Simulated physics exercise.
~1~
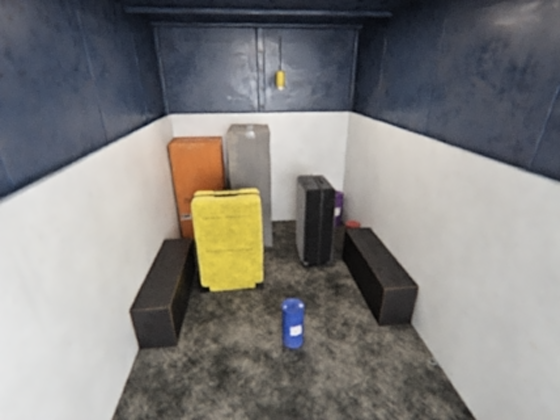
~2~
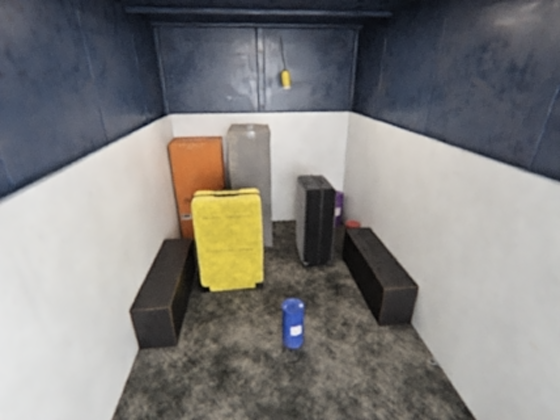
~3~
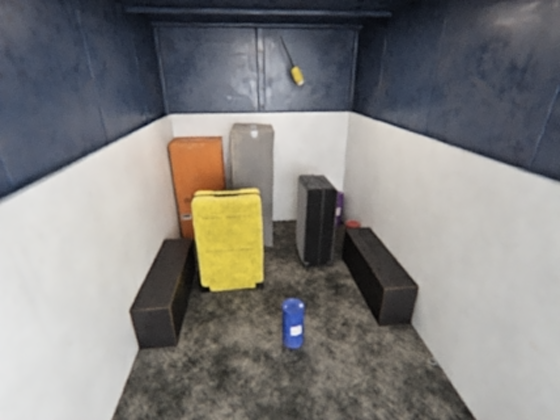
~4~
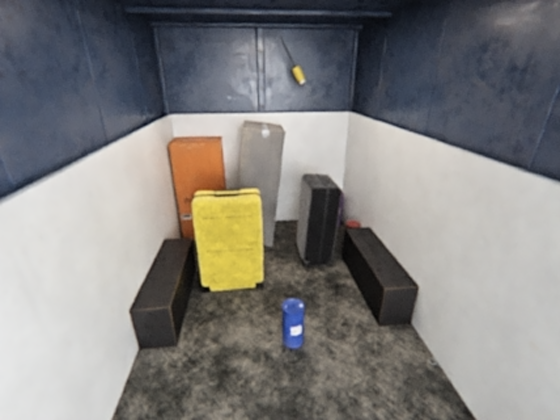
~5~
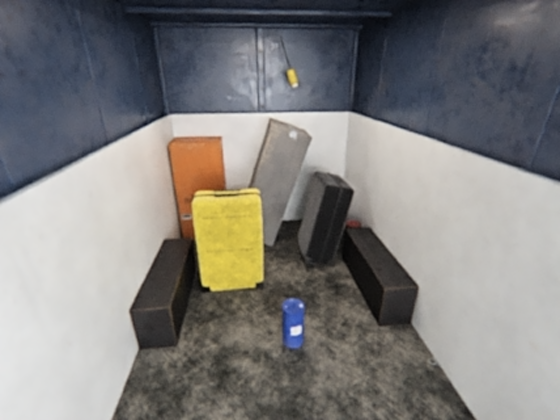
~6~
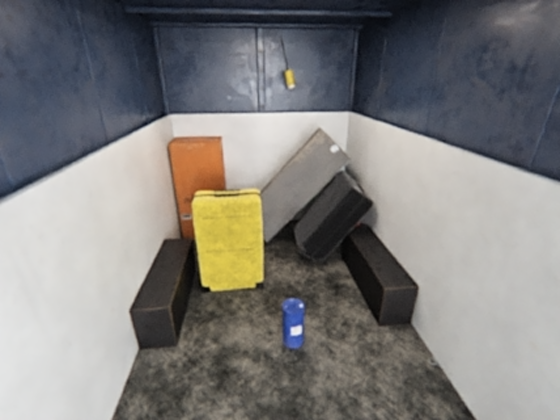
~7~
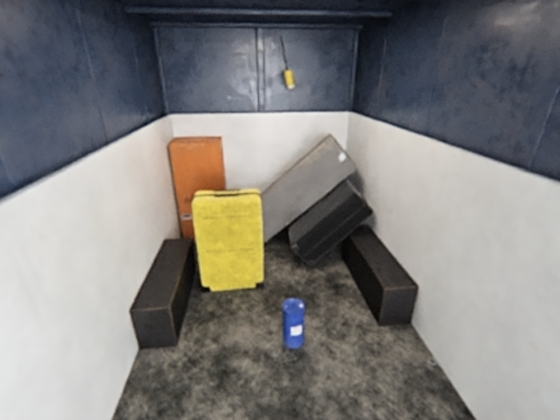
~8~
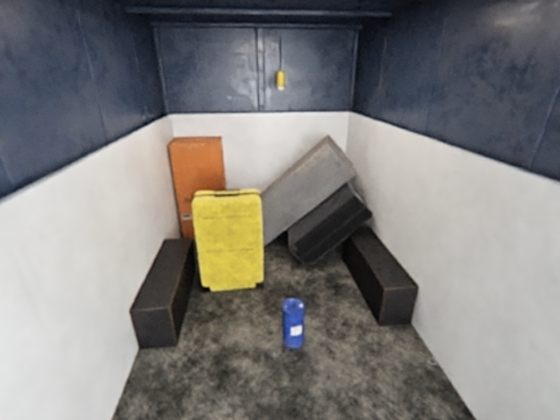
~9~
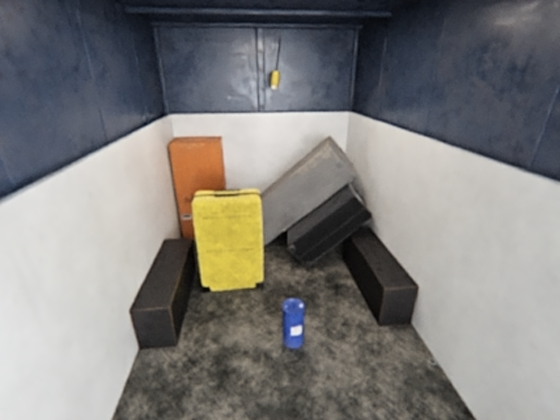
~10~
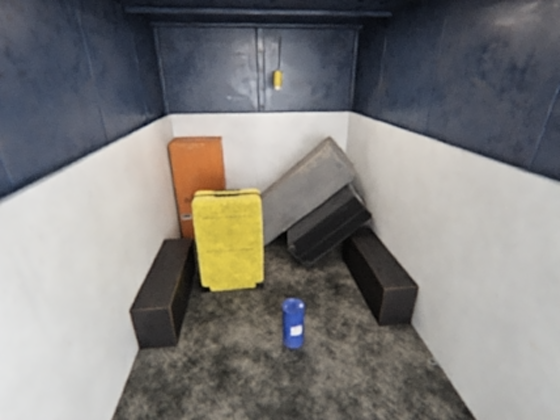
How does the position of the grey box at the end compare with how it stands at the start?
The grey box stands upright at the back at the start, but at the end it is leaning steeply over to the right.
